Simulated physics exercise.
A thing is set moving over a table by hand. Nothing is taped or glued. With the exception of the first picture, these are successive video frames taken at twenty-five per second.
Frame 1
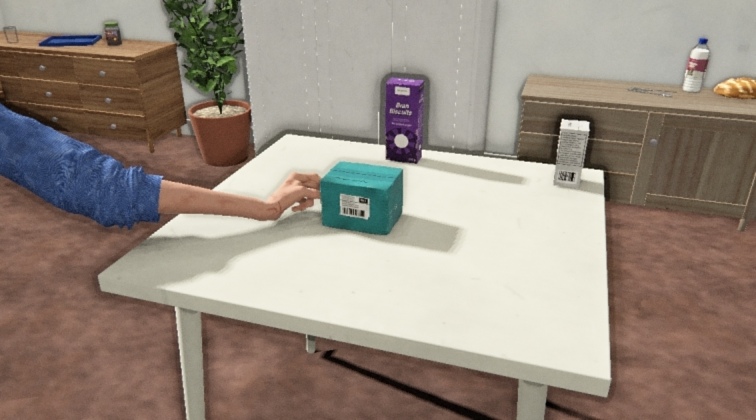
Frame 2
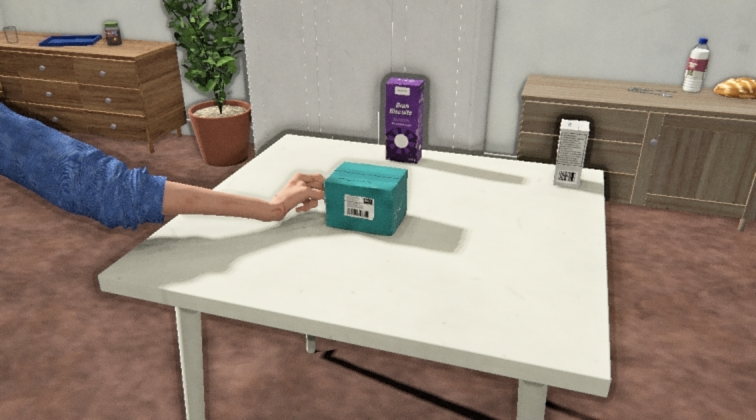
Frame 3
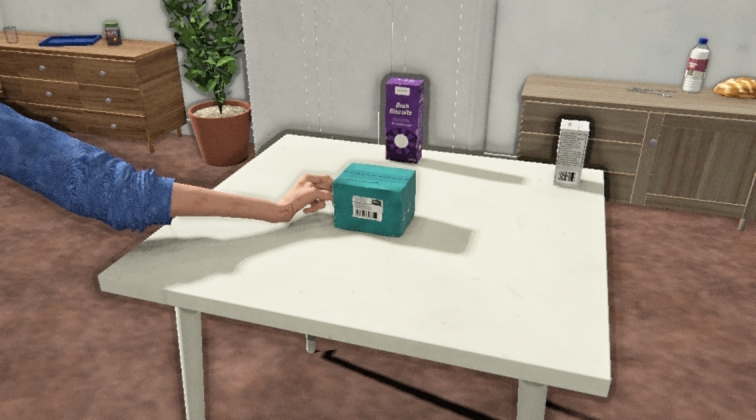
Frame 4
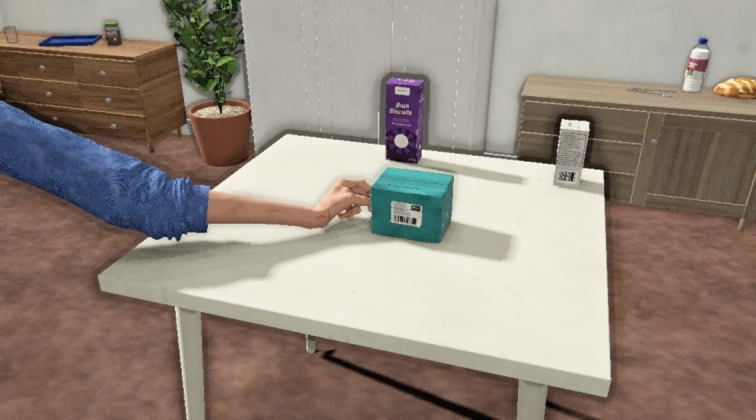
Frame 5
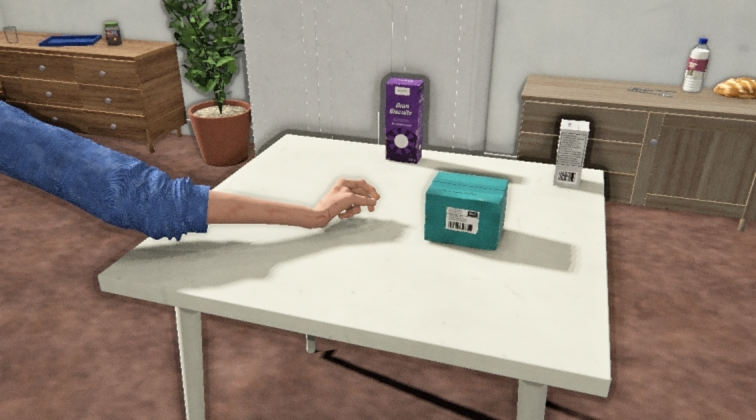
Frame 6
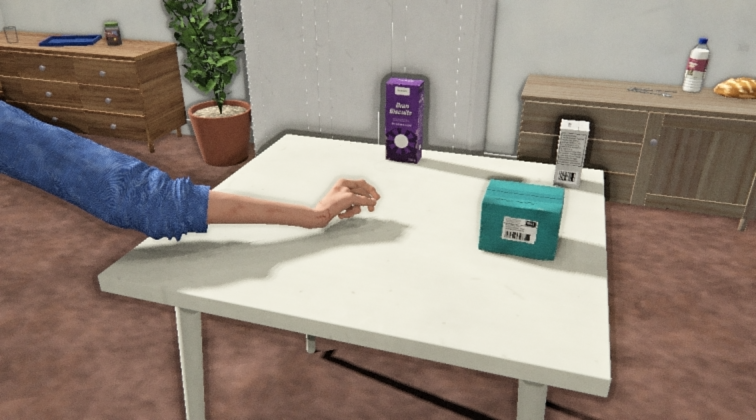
An arm in a blue sleeve pushed a turquoise box to the right across a white table, then the hand stayed back while the box slid on toward the table's right side.
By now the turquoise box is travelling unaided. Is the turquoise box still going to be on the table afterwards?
No, it leaves the table.
Then, 0.30 s after the last picture, turquoise box now off the table.
Then, 0.50 s after the last picture, things are still on the move.
By the end, off the table, turquoise box.
